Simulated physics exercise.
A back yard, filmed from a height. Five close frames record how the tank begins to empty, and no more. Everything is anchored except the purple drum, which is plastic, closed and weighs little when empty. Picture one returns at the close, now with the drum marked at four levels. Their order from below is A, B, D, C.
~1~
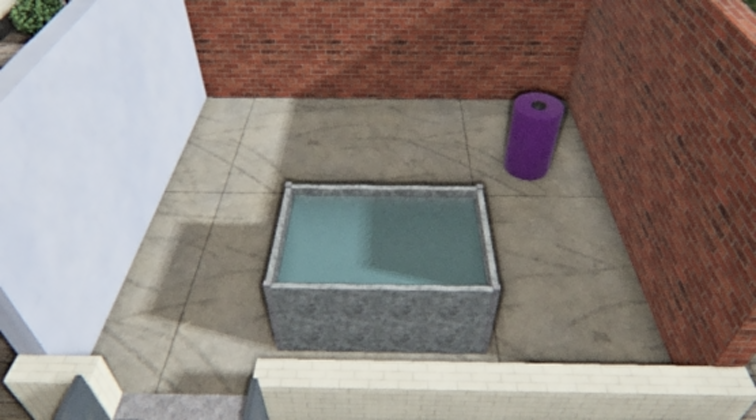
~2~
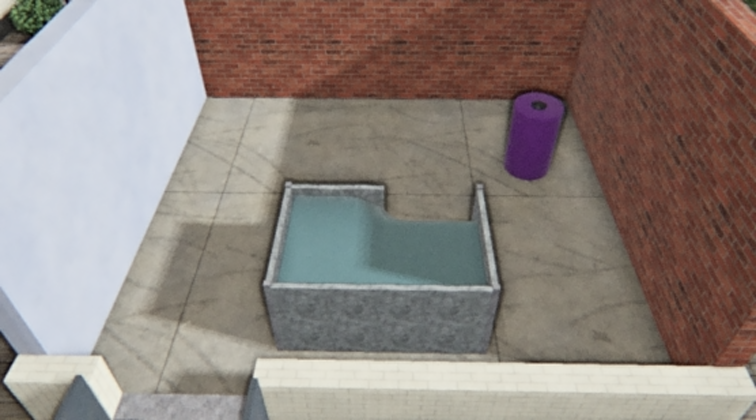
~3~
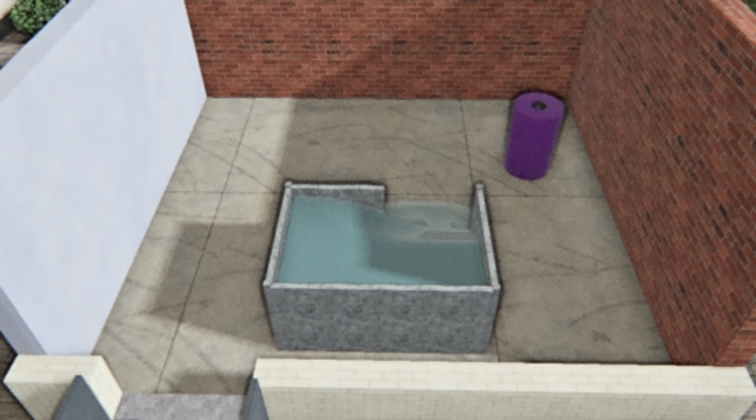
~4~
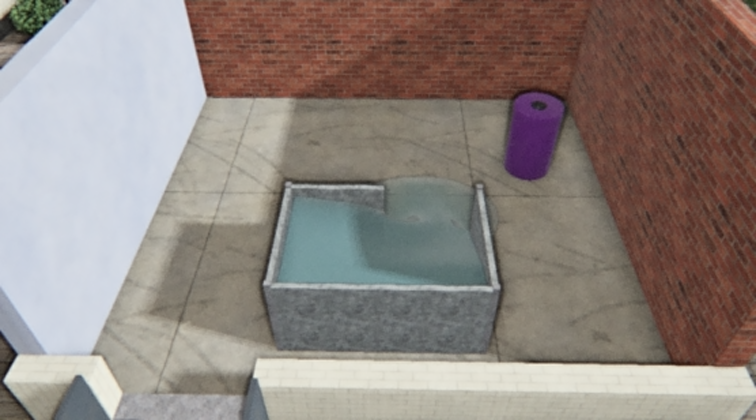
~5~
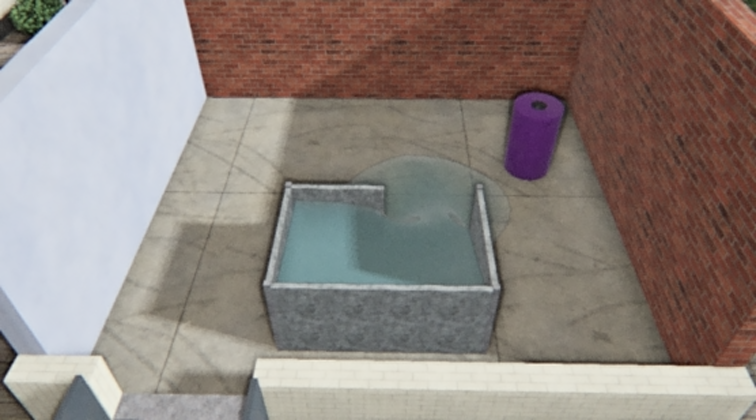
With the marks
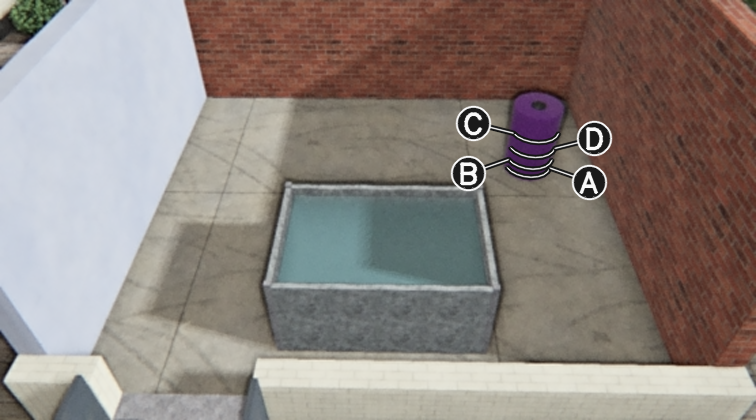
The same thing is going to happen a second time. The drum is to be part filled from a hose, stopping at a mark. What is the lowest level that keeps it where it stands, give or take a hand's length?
D will do.
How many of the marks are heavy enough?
Two.
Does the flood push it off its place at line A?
Yes, that goes wrong.
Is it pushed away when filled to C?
No, that is safe.
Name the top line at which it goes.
B it is.
On the marked copy, A at (531, 177); B at (532, 169); C at (538, 142); D at (535, 157); from the bottom up A, B, D, C.
With A, it is pushed about twice its own width away.
With B, it is pushed about its own width away.
With C, it does not move.
With D, it does not move.
